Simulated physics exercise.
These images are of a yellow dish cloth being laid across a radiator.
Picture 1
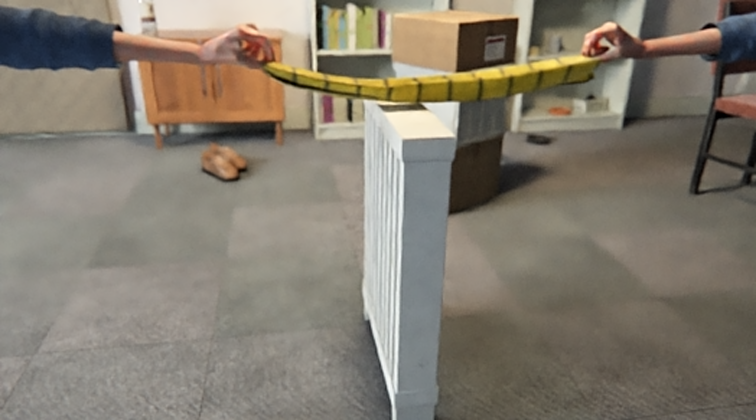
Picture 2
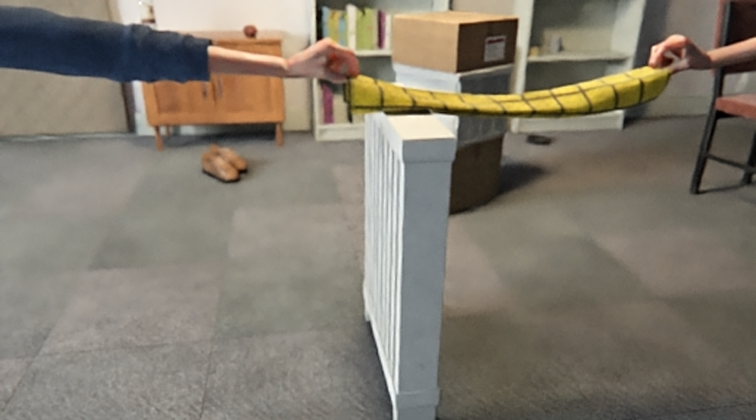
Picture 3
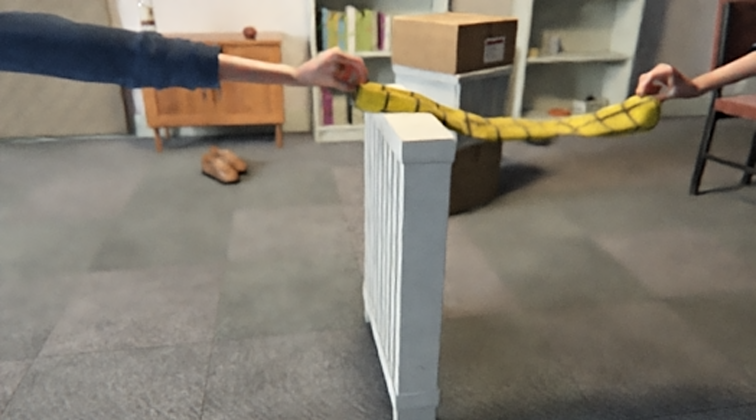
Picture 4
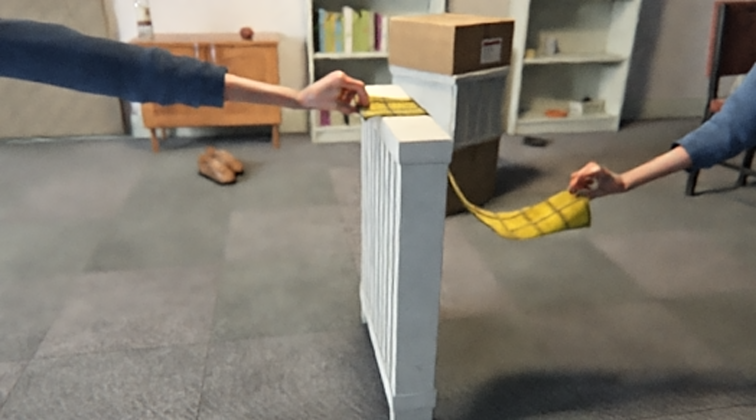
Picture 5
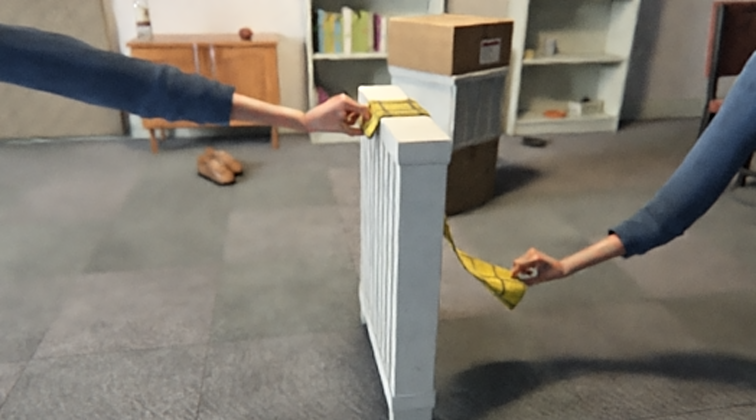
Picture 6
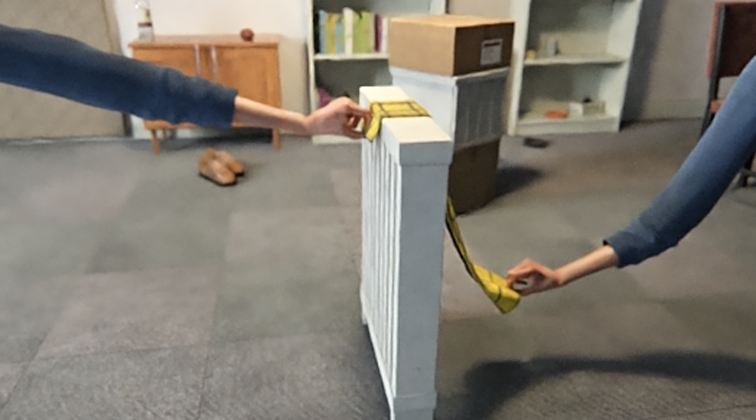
In this clip, two hands stretch a yellow cloth with dark lines above a white radiator, shift it to the right and lower it across the top, the right hand drawing its end down the far side.
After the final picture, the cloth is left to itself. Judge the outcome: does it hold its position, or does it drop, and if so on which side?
It drops on the right.
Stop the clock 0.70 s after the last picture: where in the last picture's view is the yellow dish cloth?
You'd find it somewhere close to (439, 362).
Then, 0.42 s on from there, dish cloth clear of the top and falling near (437, 303).
Then, 0.70 s on from there, dish cloth in a heap on the floor near (439, 362).
In the end, dish cloth in a heap on the floor near (439, 363). The yellow dish cloth goes down on the right side.
